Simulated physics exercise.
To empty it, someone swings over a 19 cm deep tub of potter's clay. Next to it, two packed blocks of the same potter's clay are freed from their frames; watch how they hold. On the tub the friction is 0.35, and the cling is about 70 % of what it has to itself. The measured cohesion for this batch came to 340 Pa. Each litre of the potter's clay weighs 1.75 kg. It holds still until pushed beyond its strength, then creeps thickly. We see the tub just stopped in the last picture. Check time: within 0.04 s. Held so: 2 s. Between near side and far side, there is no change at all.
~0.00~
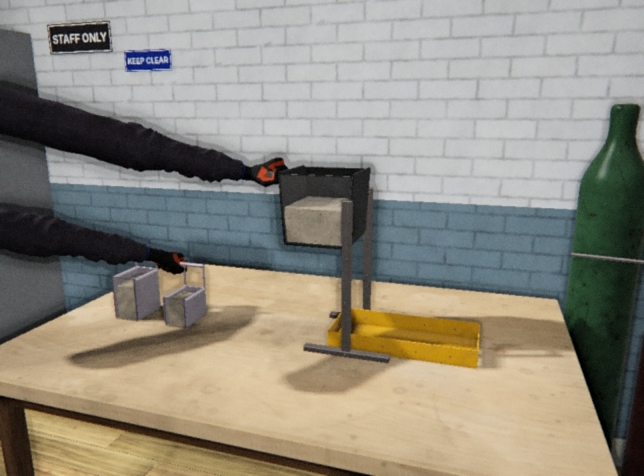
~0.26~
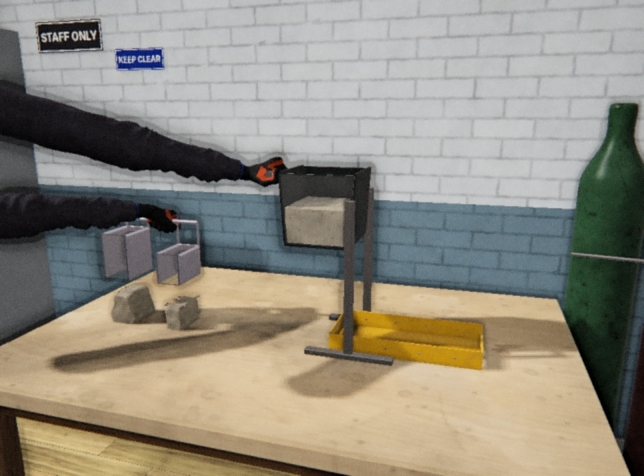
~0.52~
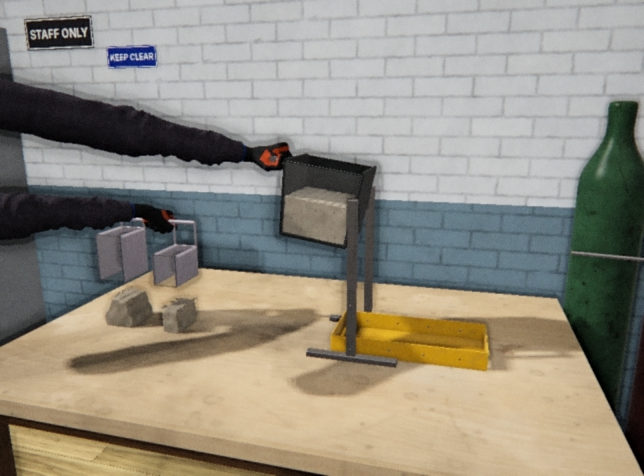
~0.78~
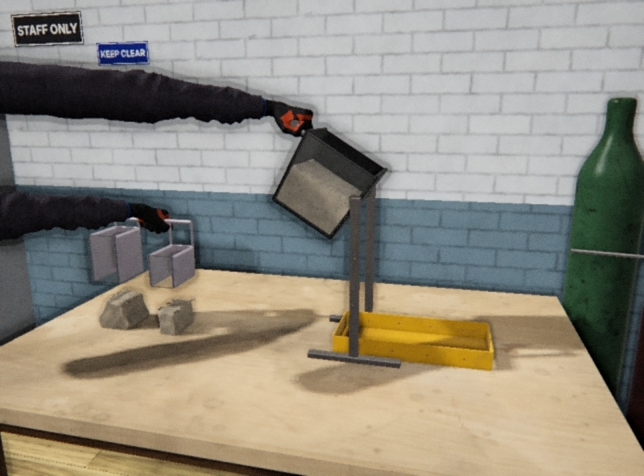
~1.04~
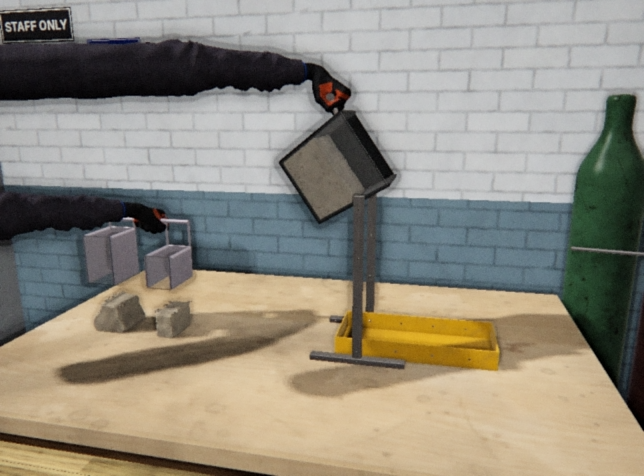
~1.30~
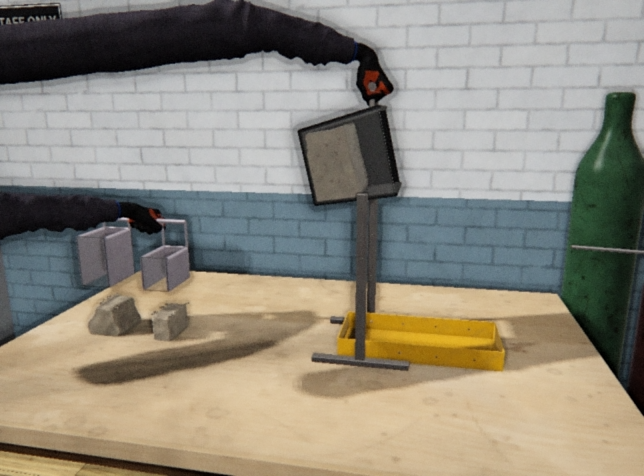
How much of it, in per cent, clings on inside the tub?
I would say close to 100 percent.
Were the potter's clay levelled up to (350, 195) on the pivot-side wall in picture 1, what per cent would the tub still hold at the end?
Around 85 per cent.
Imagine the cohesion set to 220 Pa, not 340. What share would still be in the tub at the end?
The share would be near 100 %.
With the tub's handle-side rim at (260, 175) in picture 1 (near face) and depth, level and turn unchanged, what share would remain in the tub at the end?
About 95 per cent.
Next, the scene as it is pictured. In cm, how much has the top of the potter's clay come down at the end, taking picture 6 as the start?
4 cm.
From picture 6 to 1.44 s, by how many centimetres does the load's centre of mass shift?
Close to 2 centimetres.
After 1.44 s, the tub is at 77 degrees and holds 100 %.
After 1.61 s, the tub is at 77 degrees and holds 100 %.
After 1.78 s, the tub is at 77 degrees and holds 100 %.
After 1.95 s, the tub is at 77 degrees and holds 100 %.
After 3.30 s, the tub is at 77 degrees and holds 100 %.
